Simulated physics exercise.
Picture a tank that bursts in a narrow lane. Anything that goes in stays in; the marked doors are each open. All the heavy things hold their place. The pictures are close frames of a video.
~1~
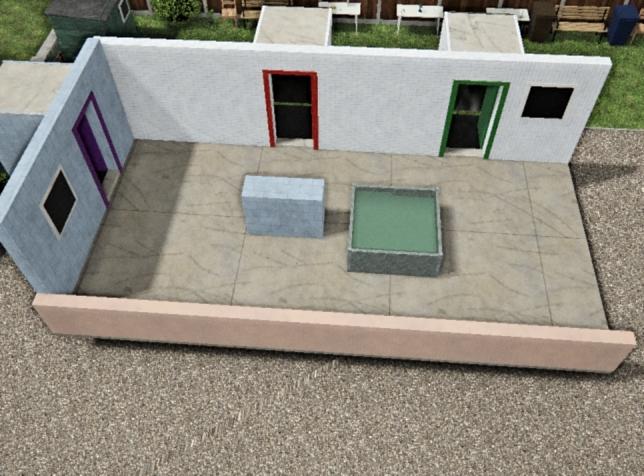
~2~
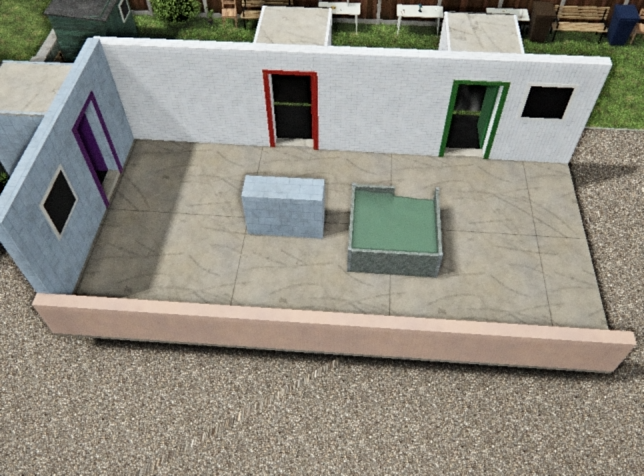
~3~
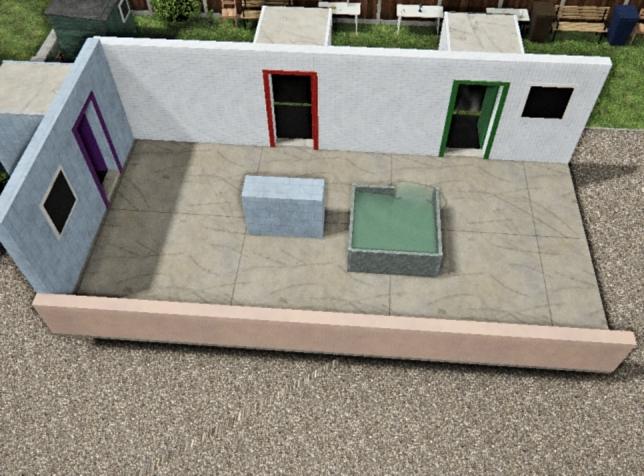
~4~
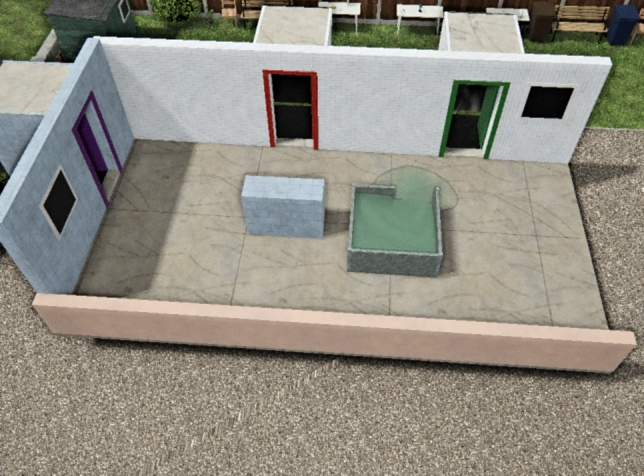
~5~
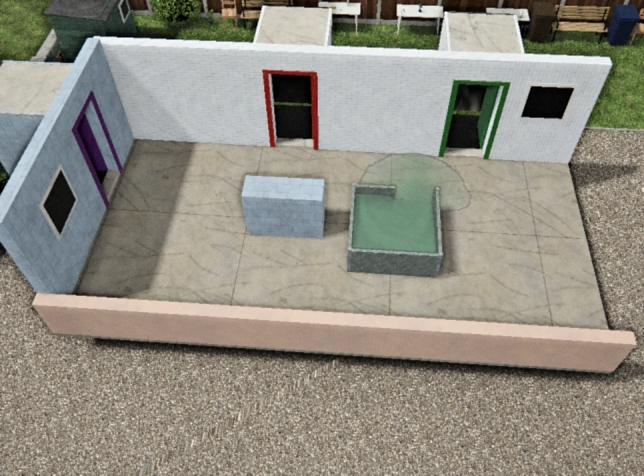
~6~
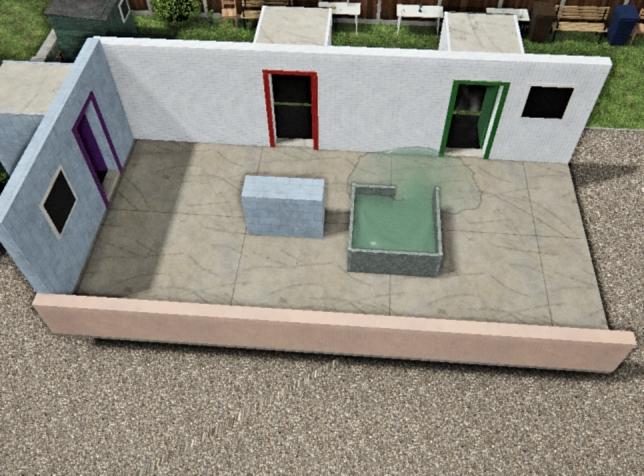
The clip shows an open tank of green water beside a pale block in a walled yard; a gap appears in the tank's far side, and water pours out, spreading across the paved floor toward the back and right.
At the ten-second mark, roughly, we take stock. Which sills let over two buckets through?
The red door ends up at or below the line; the purple door ends up at or below the line; the green door ends up above the line.
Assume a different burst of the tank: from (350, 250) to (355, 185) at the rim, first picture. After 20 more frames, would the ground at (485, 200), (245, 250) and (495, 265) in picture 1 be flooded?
Untouched, soaked, untouched.
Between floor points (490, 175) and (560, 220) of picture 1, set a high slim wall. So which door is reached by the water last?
Last comes the purple door.
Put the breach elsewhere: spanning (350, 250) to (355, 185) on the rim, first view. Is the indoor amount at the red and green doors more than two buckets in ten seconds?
The red door tops the mark and the green door stays below the mark.
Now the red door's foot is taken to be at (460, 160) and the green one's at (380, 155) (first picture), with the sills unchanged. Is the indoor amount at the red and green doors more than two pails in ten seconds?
As it turns out, the red door spills past and so does the green door, which spills past too.
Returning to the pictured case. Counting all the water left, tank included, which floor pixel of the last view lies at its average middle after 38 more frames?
The water's middle lies around (344, 202).
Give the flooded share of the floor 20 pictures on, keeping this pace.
I'd guess some 35 per cent.
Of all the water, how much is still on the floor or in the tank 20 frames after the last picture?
Roughly 82 per cent.
A moment on, water covers 10 % of the floor; the red door not reached, the purple door not reached, the green door over two buckets in.
Next, water covers 20 % of the floor; the red door wet at the sill, nothing in, the purple door not reached, the green door far over two buckets in.
Then, water covers 35 % of the floor; the red door wet at the sill, nothing in, the purple door not reached, the green door far over two buckets in.
Later, water covers 45 % of the floor; the red door wet at the sill, nothing in, the purple door wet at the sill, nothing in, the green door far over two buckets in.
In the end, water covers 55 % of the floor; the red door wet at the sill, nothing in, the purple door wet at the sill, nothing in, the green door far over two buckets in.
